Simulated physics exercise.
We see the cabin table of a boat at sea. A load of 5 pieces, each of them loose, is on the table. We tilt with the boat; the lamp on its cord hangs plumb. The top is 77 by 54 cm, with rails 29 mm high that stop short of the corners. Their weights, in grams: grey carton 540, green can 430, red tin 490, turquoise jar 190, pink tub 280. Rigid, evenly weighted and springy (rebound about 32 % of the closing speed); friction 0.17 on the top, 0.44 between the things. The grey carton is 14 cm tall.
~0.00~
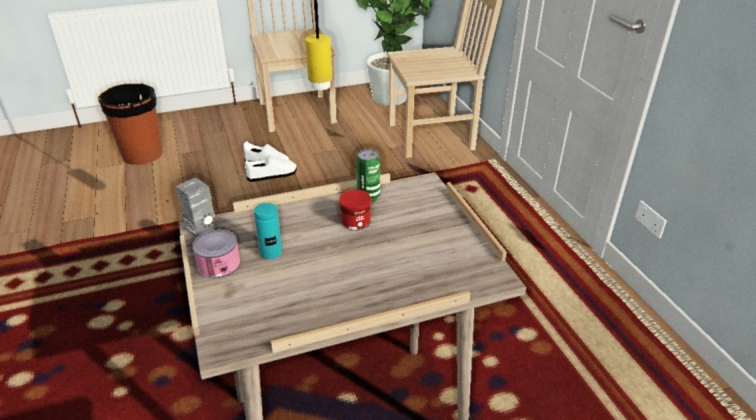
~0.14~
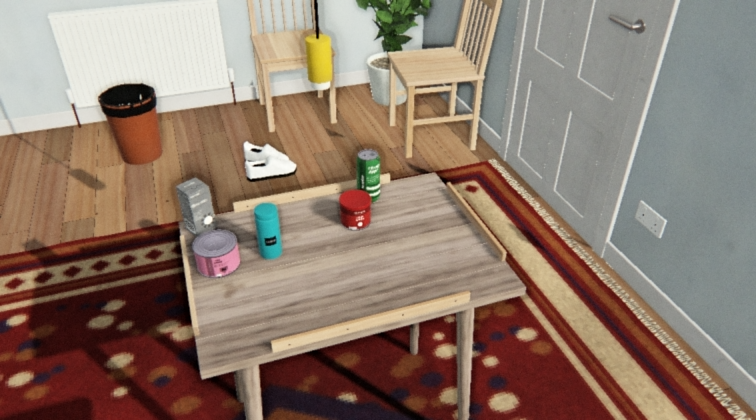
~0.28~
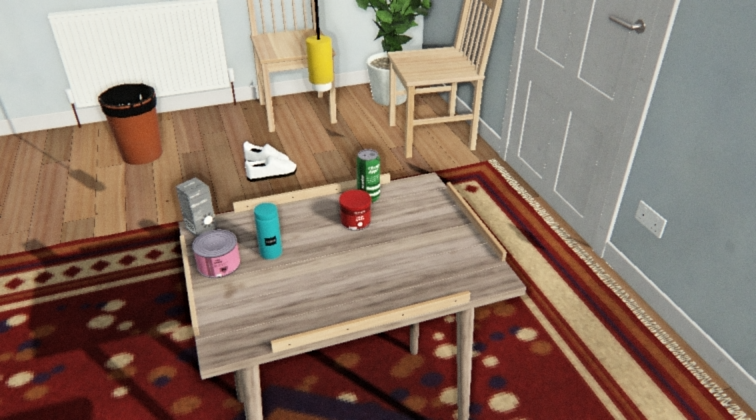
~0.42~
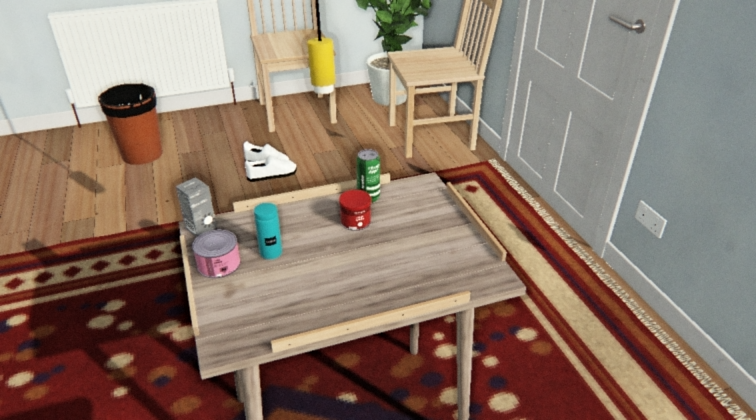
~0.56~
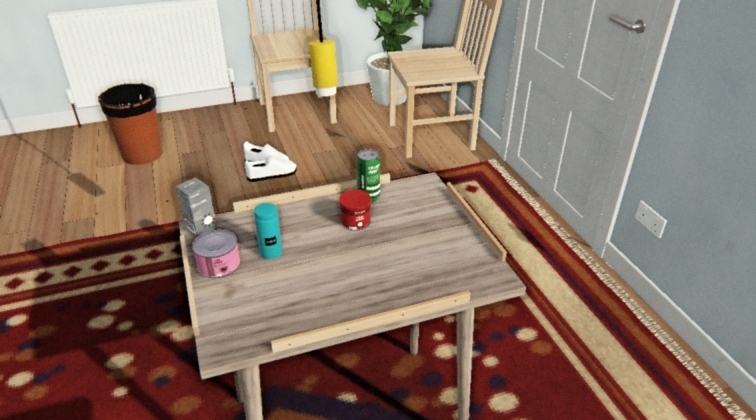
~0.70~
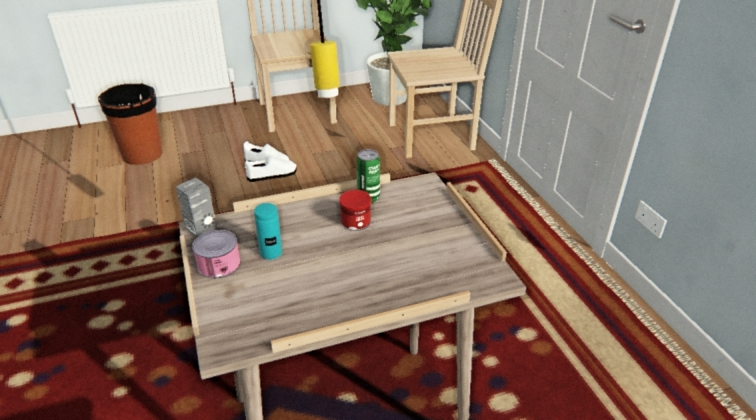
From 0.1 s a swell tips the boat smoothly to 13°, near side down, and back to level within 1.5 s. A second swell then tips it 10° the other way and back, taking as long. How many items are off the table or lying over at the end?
In all, not one.
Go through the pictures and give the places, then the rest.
In the first frame, boat level; grey carton (197, 208); green can (368, 177).
In the second frame, boat level; pink tub (217, 254); red tin (355, 210).
In the third frame, heel 2°, near side down; turquoise jar (268, 231); pink tub (217, 254).
In the fourth frame, heel 5°, near side down; red tin (355, 210); turquoise jar (268, 231).
In the fifth frame, heel 9°, near side down; pink tub (217, 254); red tin (355, 210).
In the sixth frame, heel 12°, near side down; grey carton (197, 208); green can (369, 177).
After 1.00 s, heel 12°, near side down; grey carton slid 3 cm near (198, 214); green can slid 3 cm near (372, 182); turquoise jar slid 3 cm.
After 1.20 s, heel 7°, near side down; grey carton slid 7 cm near (200, 223); green can slid 7 cm near (376, 189); turquoise jar slid 7 cm.
After 1.40 s, heel 2°, near side down; grey carton slid 9 cm near (201, 227); green can slid 9 cm near (378, 193); turquoise jar slid 9 cm.
At rest (3.6 s), not toppled but over 5 cm from the start, grey carton, green can, red tin, turquoise jar and pink tub. Seen from the same camera at the end, grey carton near (200, 227), green can near (378, 193).
